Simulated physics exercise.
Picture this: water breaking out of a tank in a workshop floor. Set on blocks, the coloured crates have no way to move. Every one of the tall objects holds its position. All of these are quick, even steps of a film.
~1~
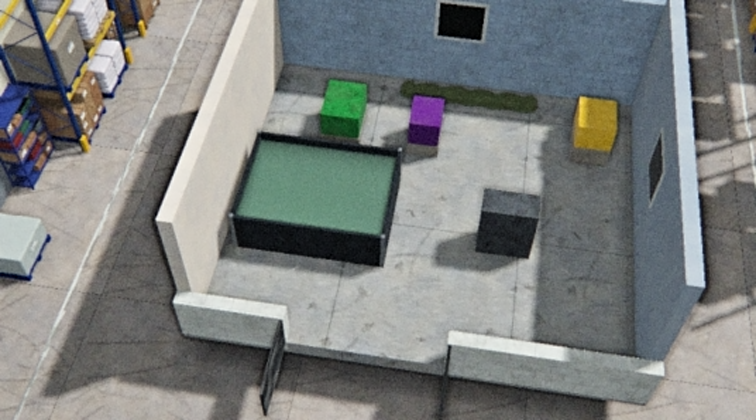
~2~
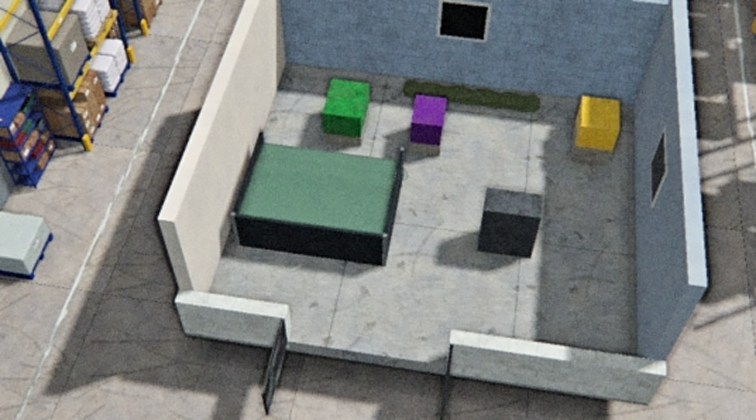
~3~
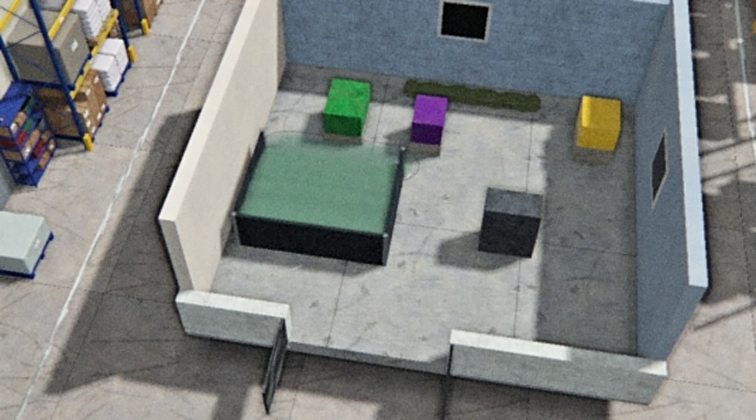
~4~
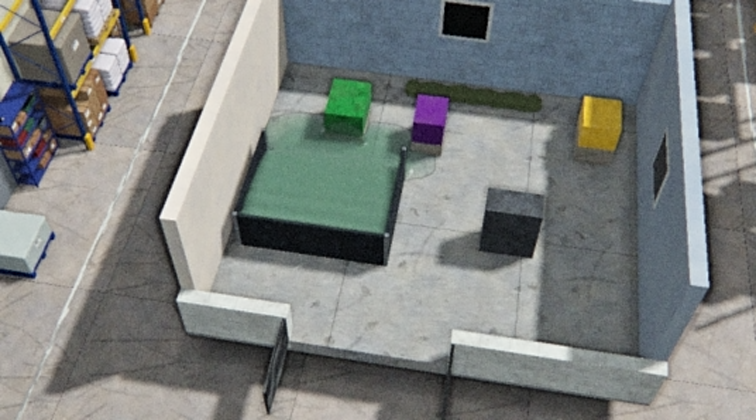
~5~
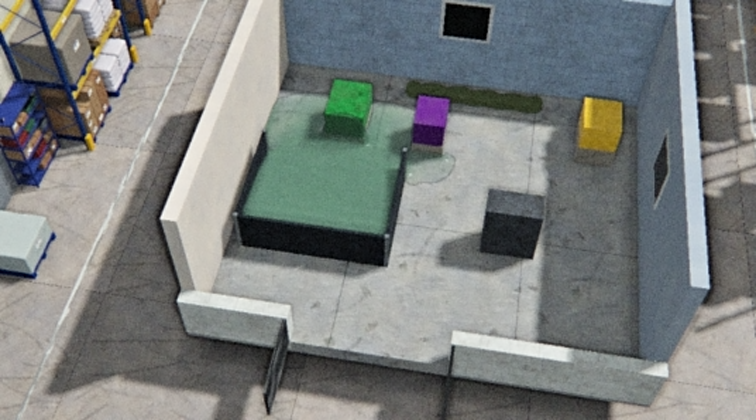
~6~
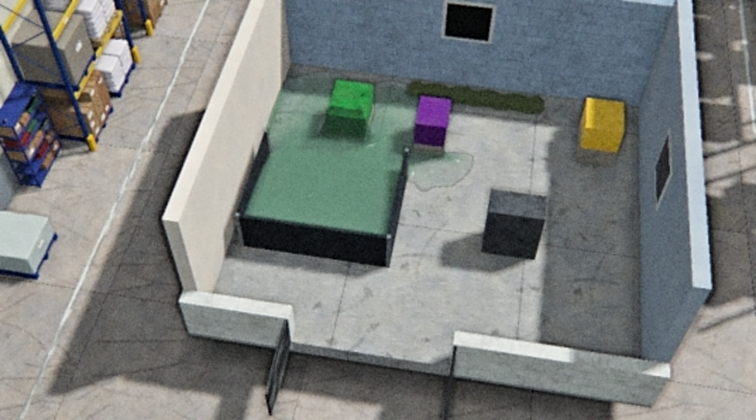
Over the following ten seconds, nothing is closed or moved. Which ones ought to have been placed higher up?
The yellow crate will be missed by the water; the green crate will be caught by the water; the purple crate will be caught by the water.
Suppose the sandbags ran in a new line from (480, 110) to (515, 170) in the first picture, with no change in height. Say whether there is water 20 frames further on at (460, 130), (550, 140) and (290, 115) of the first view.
In the order asked - drenched, drenched, drenched.
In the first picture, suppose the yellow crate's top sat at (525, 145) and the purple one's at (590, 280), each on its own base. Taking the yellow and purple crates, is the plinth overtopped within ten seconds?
Yellow crate is safe; purple crate stays dry.
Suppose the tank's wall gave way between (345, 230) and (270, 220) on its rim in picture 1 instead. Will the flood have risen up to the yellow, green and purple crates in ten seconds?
In that case the yellow crate is never flooded, the green crate is never flooded and the purple crate is never flooded.
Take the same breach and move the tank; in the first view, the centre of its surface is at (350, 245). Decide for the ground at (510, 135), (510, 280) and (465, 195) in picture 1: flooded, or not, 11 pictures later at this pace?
Taking the three spots in order: Swamped, bare, swamped.
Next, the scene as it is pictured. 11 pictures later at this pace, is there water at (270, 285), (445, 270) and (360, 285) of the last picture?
Going through them in order, I'd call them clear, clear and clear.
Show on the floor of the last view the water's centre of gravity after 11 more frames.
I'd put my finger on (355, 144).
A moment on, water covers 30 % of the floor; the yellow crate not reached, the green crate water round its plinth, the purple crate water round its plinth.
Next, water covers 45 % of the floor; the yellow crate water round its plinth, the green crate water round its plinth, the purple crate water round its plinth.
Then, water covers 60 % of the floor; the yellow crate water round its plinth, the green crate water round its plinth, the purple crate water round its plinth.
Later, water covers 80 % of the floor; the yellow crate water round its plinth, the green crate water round its plinth, the purple crate water round its plinth.
In the end, water covers 100 % of the floor; the yellow crate stayed above the water, the green crate was topped, the purple crate was topped.
